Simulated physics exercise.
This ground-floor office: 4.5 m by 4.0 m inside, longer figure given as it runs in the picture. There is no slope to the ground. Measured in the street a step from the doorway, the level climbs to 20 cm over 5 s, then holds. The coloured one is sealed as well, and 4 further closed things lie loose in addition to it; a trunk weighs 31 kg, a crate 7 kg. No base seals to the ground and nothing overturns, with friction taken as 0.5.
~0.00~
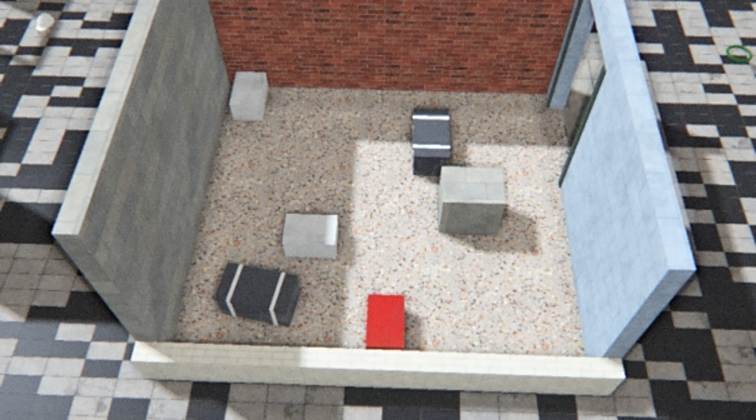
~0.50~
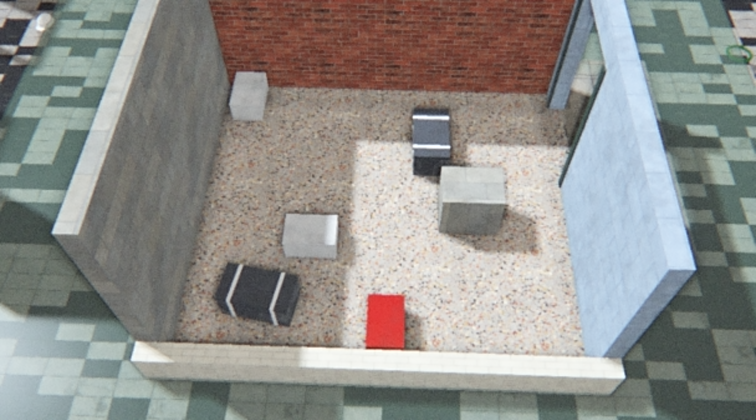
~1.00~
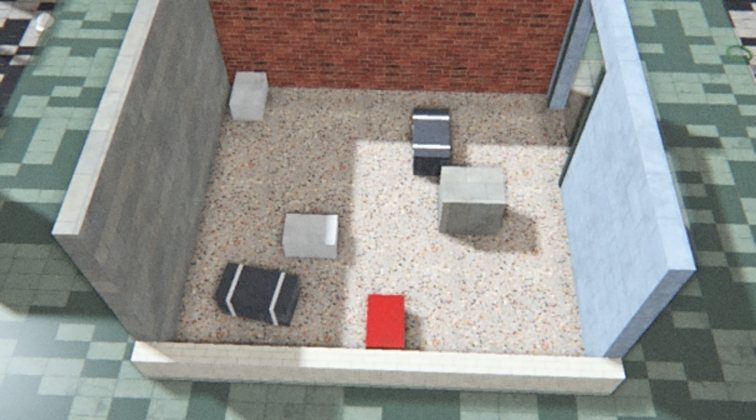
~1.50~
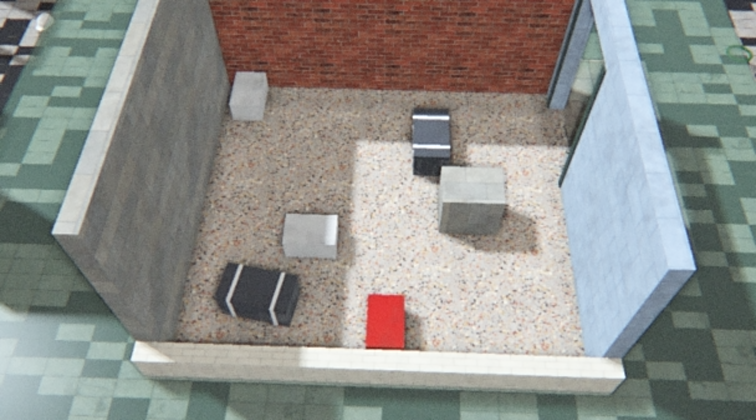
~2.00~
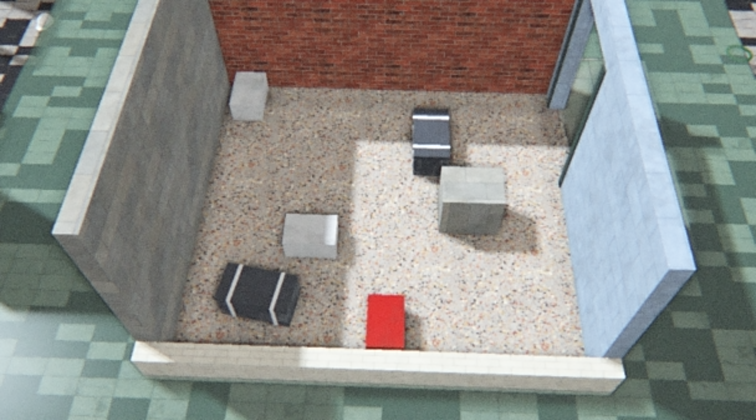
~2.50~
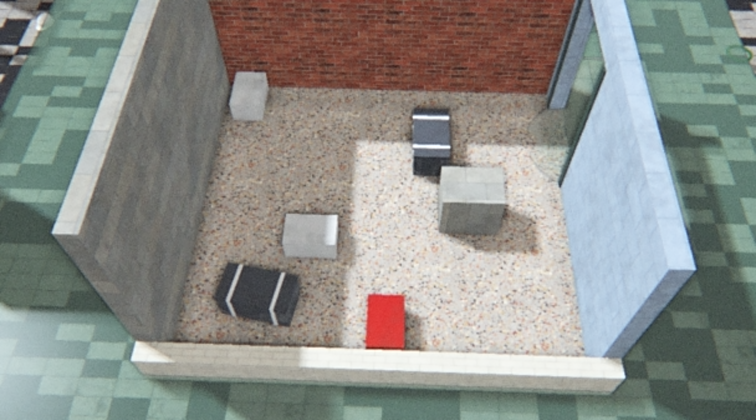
A roofless ground-floor room with a brick back wall, grey left wall and pale blue right wall is seen from high in front, amid black-and-white paving. A red crate sits near the low front wall, with dark, pale-banded cases at front left and back right, and grey blocks between and in the far-left corner. Greenish water quickly covers the paving outside, while the objects and camera stay still.
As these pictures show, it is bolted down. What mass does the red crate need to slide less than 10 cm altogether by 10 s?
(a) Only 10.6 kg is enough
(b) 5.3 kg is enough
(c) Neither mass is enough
5.3 kg is enough.
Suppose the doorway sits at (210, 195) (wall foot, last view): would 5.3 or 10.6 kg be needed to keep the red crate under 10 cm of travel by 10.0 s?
Moved there, neither choice works.
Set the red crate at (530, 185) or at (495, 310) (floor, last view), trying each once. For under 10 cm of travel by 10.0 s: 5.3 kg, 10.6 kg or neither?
Result, try 1: Both fail; try 2: Both pass.
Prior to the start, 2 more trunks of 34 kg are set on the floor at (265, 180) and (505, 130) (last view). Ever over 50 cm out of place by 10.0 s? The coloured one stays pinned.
Respectively, not exceeded and exceeded.
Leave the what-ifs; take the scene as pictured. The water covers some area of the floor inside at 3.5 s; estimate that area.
That flooded area is roughly 1.5 m2.
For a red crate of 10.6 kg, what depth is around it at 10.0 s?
Close to 3 cm deep.
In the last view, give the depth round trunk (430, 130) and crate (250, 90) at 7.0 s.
Some 6 cm at the first, some 4 cm at the second.
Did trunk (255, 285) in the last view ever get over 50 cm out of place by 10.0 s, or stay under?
Result: Limit not reached.
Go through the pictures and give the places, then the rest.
In the first frame, the red crate at (385, 320) rests on the ground; 0.0 m2 under water; 0 of 5 have shifted.
In the second frame, the red crate at (385, 320) rests on the ground; 0.0 m2 under water; 0 of 5 have shifted.
In the third frame, the red crate at (385, 320), on the bottom; 0.0 m2 under water; 0 of 5 have shifted.
In the fourth frame, the red crate at (385, 320) rests on the ground; water covers 0.0 m2; 0 of 5 have shifted.
In the fifth frame, the red crate at (385, 320) rests on the ground; 0.0 m2 under water; 0 of 5 have shifted.
In the sixth frame, the red crate at (385, 320), on the bottom; water covers 0.2 m2; 0 of 5 have shifted.
After 3.5 s the red crate would be 0 cm from its start with 5.3 kg and 0 cm from its start with 10.6 kg; 0 cm of water round it then.
After 4.5 s the red crate would be 0 cm from its start with 5.3 kg and 0 cm from its start with 10.6 kg; 0 cm of water round it then.
After 7.0 s the red crate would be 0 cm from its start with 5.3 kg and 0 cm from its start with 10.6 kg; 0 cm of water round it then.
After 10.0 s the red crate would be 0 cm from its start with 5.3 kg and 0 cm from its start with 10.6 kg; 3 cm of water round it then.
